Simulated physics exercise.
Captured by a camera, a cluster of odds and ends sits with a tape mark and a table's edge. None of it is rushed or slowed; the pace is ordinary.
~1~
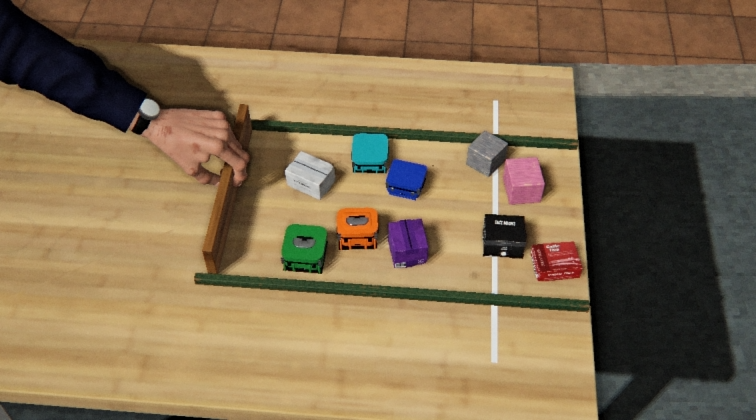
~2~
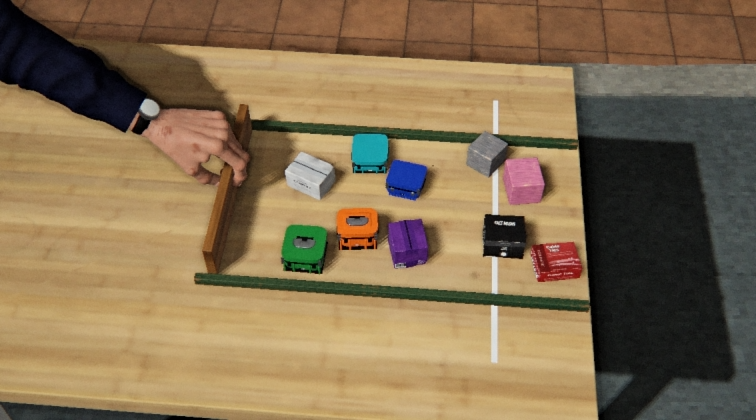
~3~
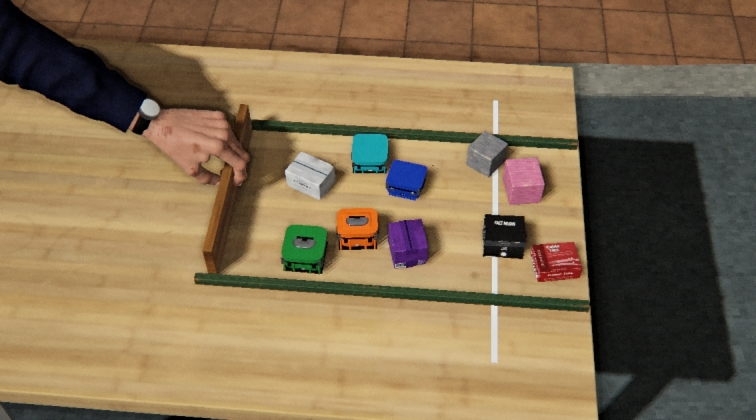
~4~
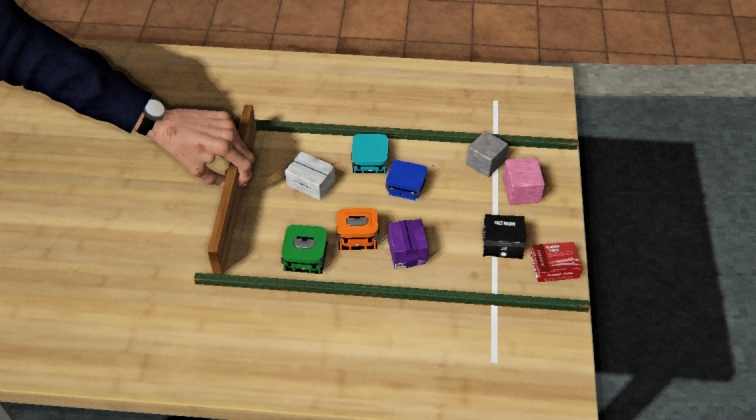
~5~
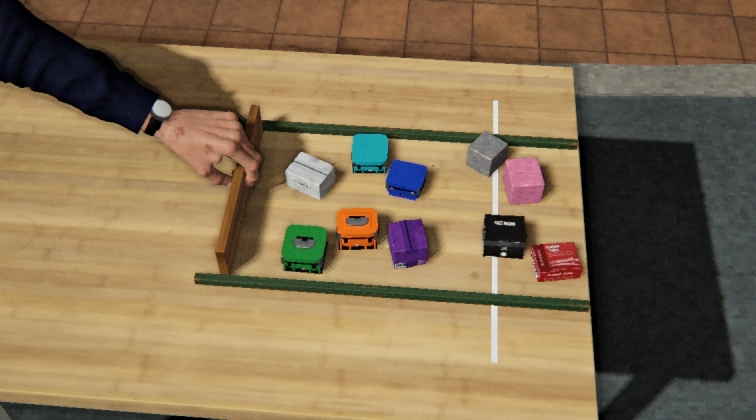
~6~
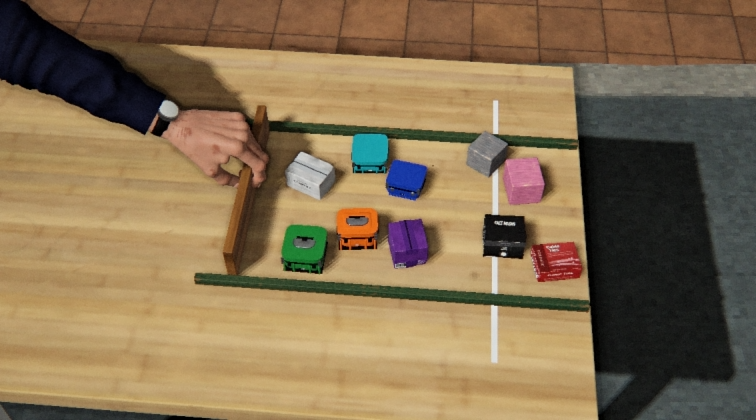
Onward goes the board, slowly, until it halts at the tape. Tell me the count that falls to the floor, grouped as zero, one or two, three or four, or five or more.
The table is going to lose one piece, maybe two.
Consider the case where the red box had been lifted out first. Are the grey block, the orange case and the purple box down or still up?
Grey block - safe; orange case - safe; purple box - safe.
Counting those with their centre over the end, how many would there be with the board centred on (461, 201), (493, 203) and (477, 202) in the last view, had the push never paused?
It would be 0, 2 and 0.
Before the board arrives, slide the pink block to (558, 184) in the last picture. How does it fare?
From that start, the object then does not stay.
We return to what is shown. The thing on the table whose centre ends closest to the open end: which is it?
It's the black box that ends nearest.
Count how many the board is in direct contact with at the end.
The count in contact is 4.
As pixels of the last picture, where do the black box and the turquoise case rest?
The black box at (578, 222), the turquoise case at (513, 163).
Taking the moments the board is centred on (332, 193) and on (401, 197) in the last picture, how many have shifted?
By then 4, and 6.
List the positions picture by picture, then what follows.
The first frame shows red box (556, 261); pink block (523, 181); black box (504, 236); board (229, 186); tape (495, 217).
The second frame shows pink block (523, 181); white box (311, 176).
The third frame shows black box (504, 237); blue case (406, 181).
The fourth frame shows red box (556, 262); green case (305, 249).
The fifth frame shows pink block (523, 181); purple box (408, 244).
The sixth frame shows red box (556, 262); pink block (523, 181); black box (504, 237); board (248, 187); tape (495, 217).
Early on, none off yet; red box at rest near (556, 262); pink block at rest near (523, 181); black box at rest near (504, 237).
Finally, the number that fall off is one or two; lost, pink block and red box.
